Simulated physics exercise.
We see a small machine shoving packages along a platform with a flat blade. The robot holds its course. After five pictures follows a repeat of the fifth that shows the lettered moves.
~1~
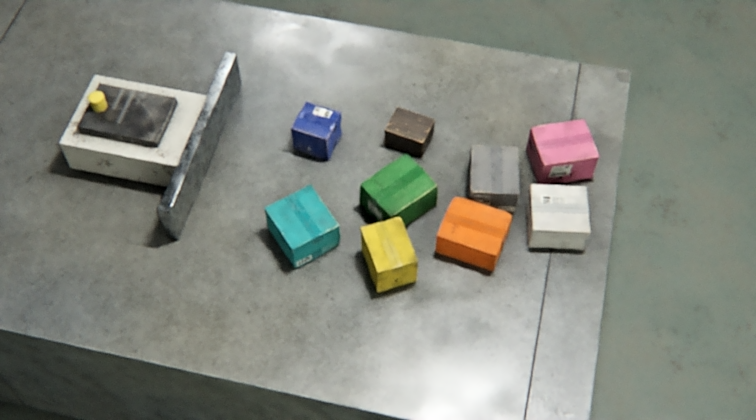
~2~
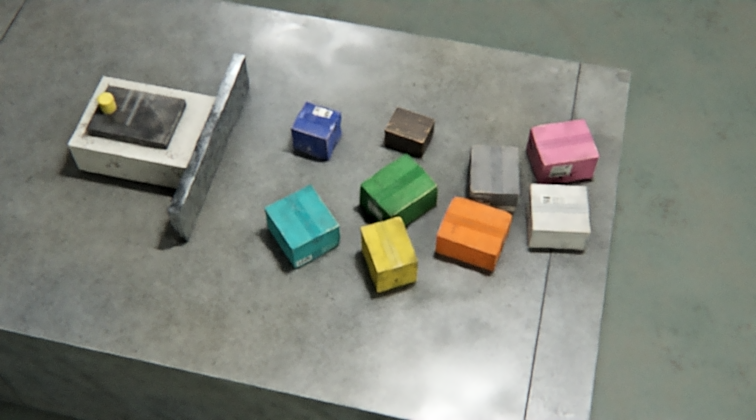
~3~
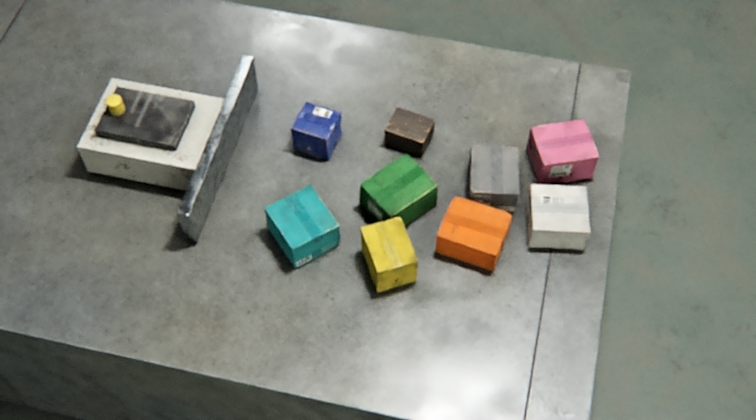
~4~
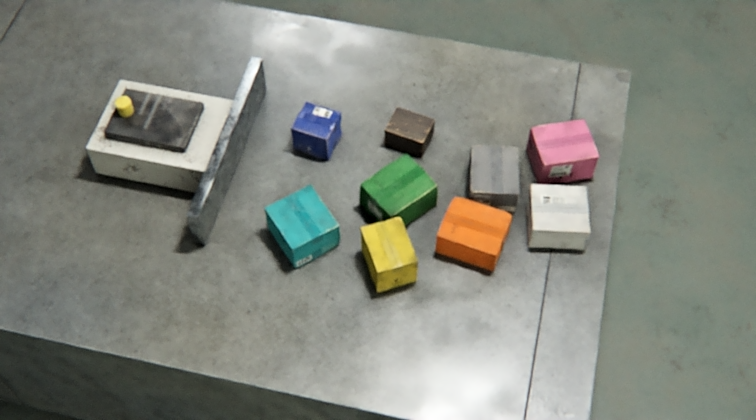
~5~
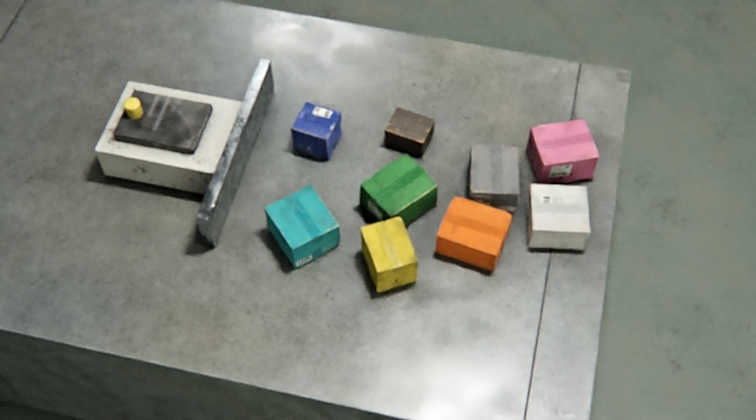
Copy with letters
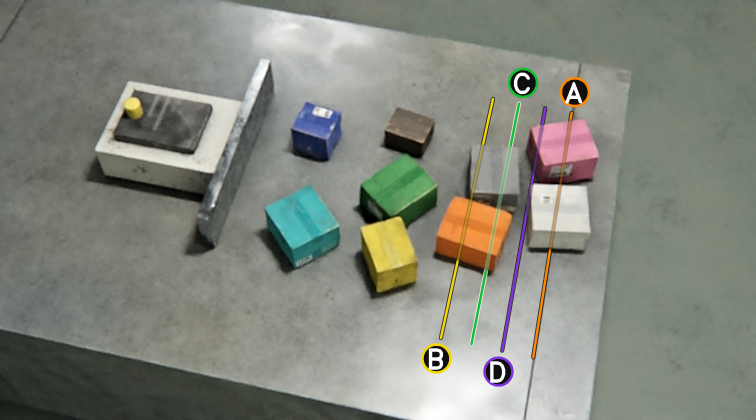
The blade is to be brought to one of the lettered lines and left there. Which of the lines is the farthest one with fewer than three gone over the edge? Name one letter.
It can go as far as D.
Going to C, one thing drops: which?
The white parcel goes over.
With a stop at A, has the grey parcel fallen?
Yes.
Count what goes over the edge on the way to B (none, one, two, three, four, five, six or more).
In all, none.
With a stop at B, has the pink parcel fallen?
By then, no.
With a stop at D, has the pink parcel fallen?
No.
On the marked copy, A at (554, 225); B at (469, 209); C at (497, 214); D at (525, 220).
With D. Early on, robot (270, 141); yellow box (421, 264); black crate (419, 132).
Further on, robot (375, 161); white parcel (591, 213); orange parcel (539, 250).
At the end, robot (455, 176); white parcel over the edge; orange parcel over the edge; two fallen.
As for the rest, A drops five; B is within the limit but short; C is within the limit but short.
